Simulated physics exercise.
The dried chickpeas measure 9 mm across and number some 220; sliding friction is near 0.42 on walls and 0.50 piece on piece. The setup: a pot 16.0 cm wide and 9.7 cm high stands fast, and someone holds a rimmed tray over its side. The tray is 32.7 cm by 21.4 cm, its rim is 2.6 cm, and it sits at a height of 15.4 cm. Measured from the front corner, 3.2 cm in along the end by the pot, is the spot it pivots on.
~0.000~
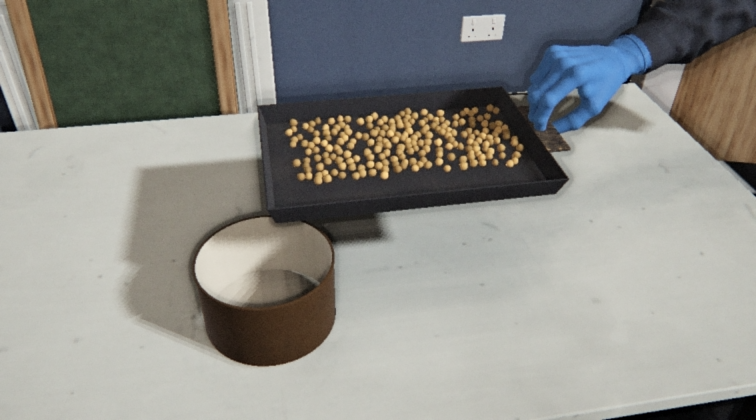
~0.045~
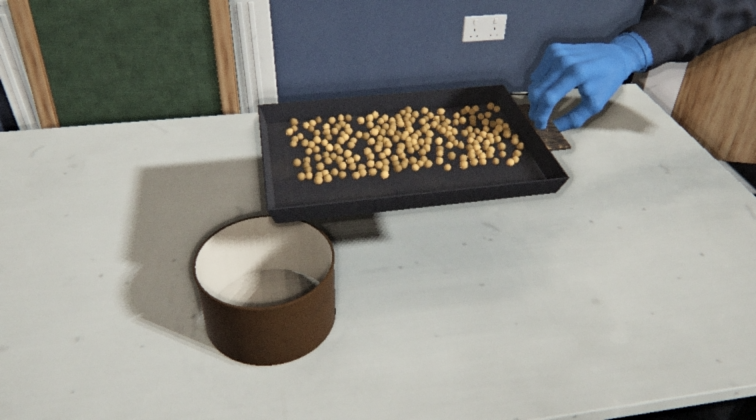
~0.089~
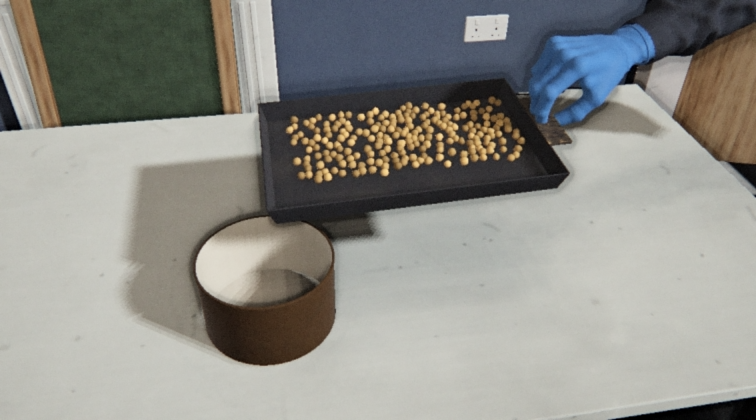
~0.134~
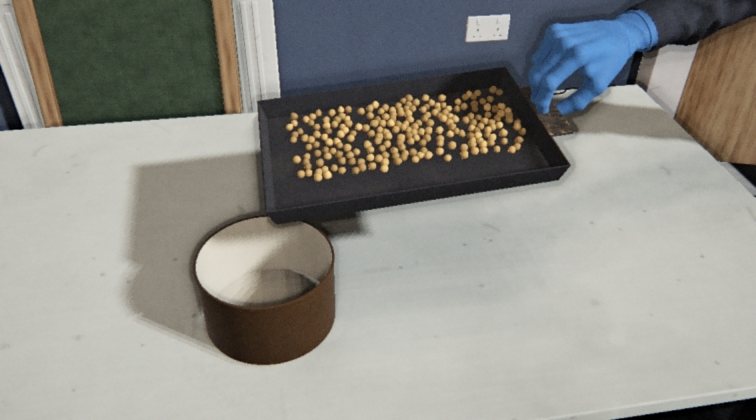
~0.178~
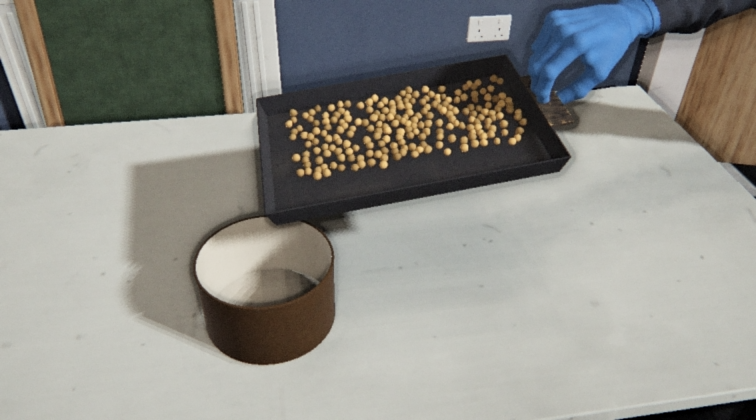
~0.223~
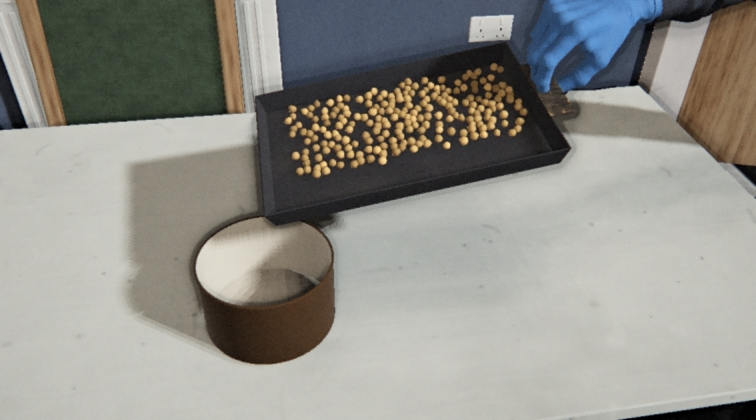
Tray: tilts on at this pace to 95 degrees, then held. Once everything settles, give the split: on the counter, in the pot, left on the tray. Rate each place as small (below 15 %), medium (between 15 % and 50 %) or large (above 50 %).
Counter - small; pot - large; tray - small.
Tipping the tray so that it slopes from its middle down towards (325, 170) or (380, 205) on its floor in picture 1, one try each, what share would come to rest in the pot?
40 and 50 %.
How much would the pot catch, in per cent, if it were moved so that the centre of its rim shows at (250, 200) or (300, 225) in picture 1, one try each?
I'd say close to 0 percent for the first spot and 0 percent for the second.
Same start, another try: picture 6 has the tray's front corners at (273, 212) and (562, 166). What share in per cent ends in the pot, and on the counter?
The pot gets 60 and the counter 40.
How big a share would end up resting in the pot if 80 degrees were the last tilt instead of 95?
Then about 85 per cent.
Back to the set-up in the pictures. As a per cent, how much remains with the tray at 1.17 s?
Roughly 70 per cent.
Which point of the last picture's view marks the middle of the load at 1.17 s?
Roughly (264, 205).
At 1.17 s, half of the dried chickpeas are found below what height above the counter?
Roughly 18 centimetres, give or take.
After 0.79 s, tilt 51 degrees; the tray holds 100 %, the pot 0 %.
Then, at 1.17 s, tilt 77 degrees; the tray holds 70 %, the pot 25 %.
After 1.64 s, tilt 95 degrees; the tray holds 10 %, the pot 85 %.
By 2.4 s all is still; counter 5 %, pot 95 %, tray 0 %.
